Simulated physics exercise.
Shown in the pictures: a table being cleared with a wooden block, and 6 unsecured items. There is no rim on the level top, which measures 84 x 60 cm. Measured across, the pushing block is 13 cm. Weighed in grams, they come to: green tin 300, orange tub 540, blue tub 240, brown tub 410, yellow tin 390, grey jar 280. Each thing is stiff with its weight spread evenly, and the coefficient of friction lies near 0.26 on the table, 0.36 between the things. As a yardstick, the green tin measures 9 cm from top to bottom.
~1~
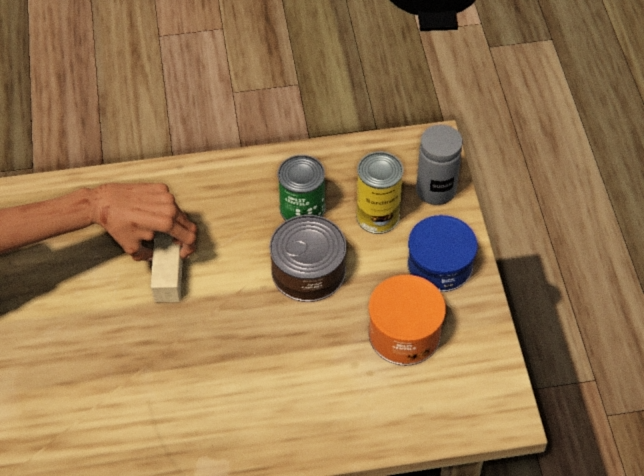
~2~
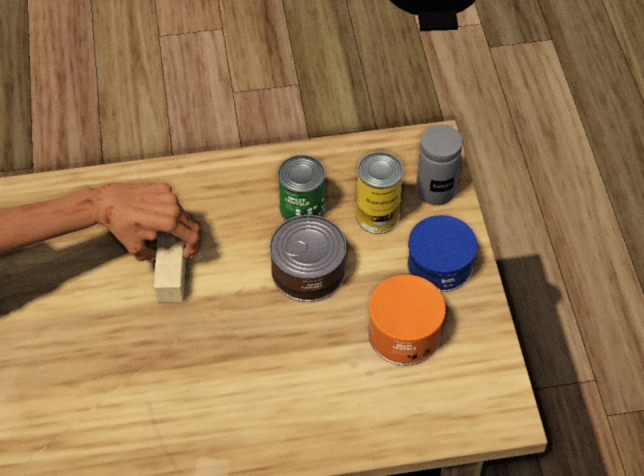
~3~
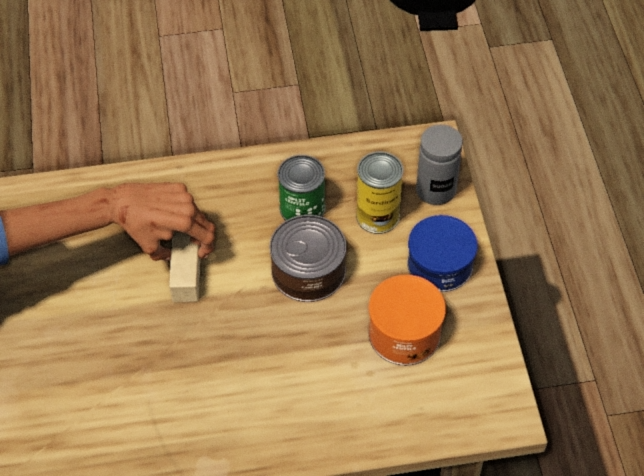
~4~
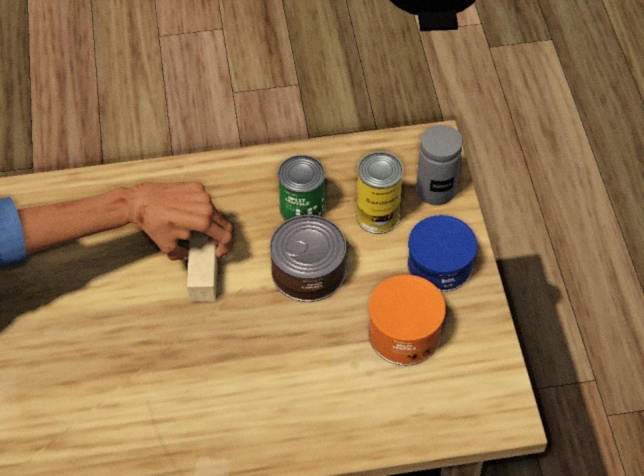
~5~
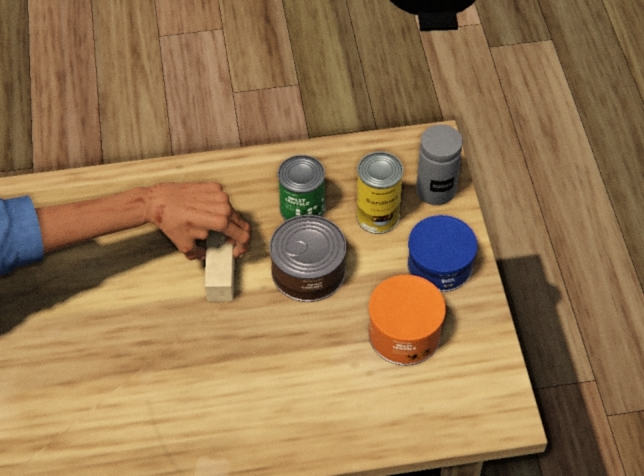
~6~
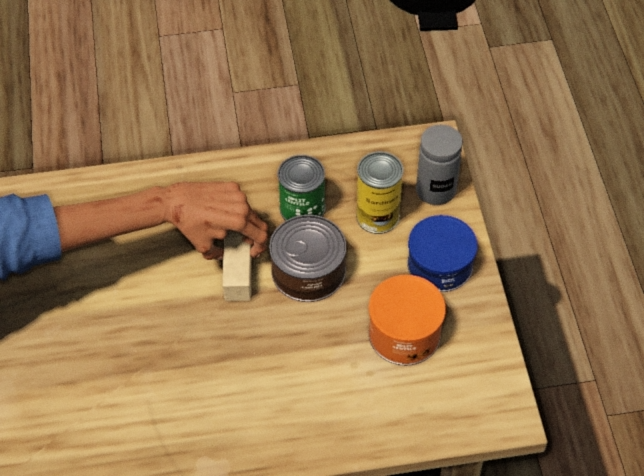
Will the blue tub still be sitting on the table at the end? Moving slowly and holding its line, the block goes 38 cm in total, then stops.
It's going to part company with the table.
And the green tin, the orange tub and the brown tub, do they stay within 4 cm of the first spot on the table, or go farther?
First, the green tin stays in its position; second, the orange tub stays in its position; third, the brown tub is moved away.
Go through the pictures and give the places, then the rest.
In the first frame, 0 cm of push; blue tub (441, 254); green tin (302, 191).
In the second frame, 0 cm of push; brown tub (308, 259); yellow tin (379, 194).
In the third frame, 3 cm of push; grey jar (439, 165); green tin (302, 191).
In the fourth frame, 5 cm of push; orange tub (406, 321); brown tub (308, 259).
In the fifth frame, 8 cm of push; yellow tin (379, 194); grey jar (439, 165).
In the sixth frame, 11 cm of push; blue tub (441, 254); green tin (302, 191).
Then, 0.60 s past the last view, 24 cm of push; brown tub shifted 10 cm.
Then, 1.00 s past the last view, 33 cm of push; blue tub now off the table; brown tub shifted 19 cm; yellow tin shifted 2 cm.
Then, 1.30 s past the last view, 38 cm of push; brown tub shifted 24 cm; yellow tin shifted 2 cm.
Then, 1.50 s past the last view, as before.
Finally, off the table, blue tub; not toppled but over 4 cm from the start, brown tub; the other 4 still in place (within 4 cm).
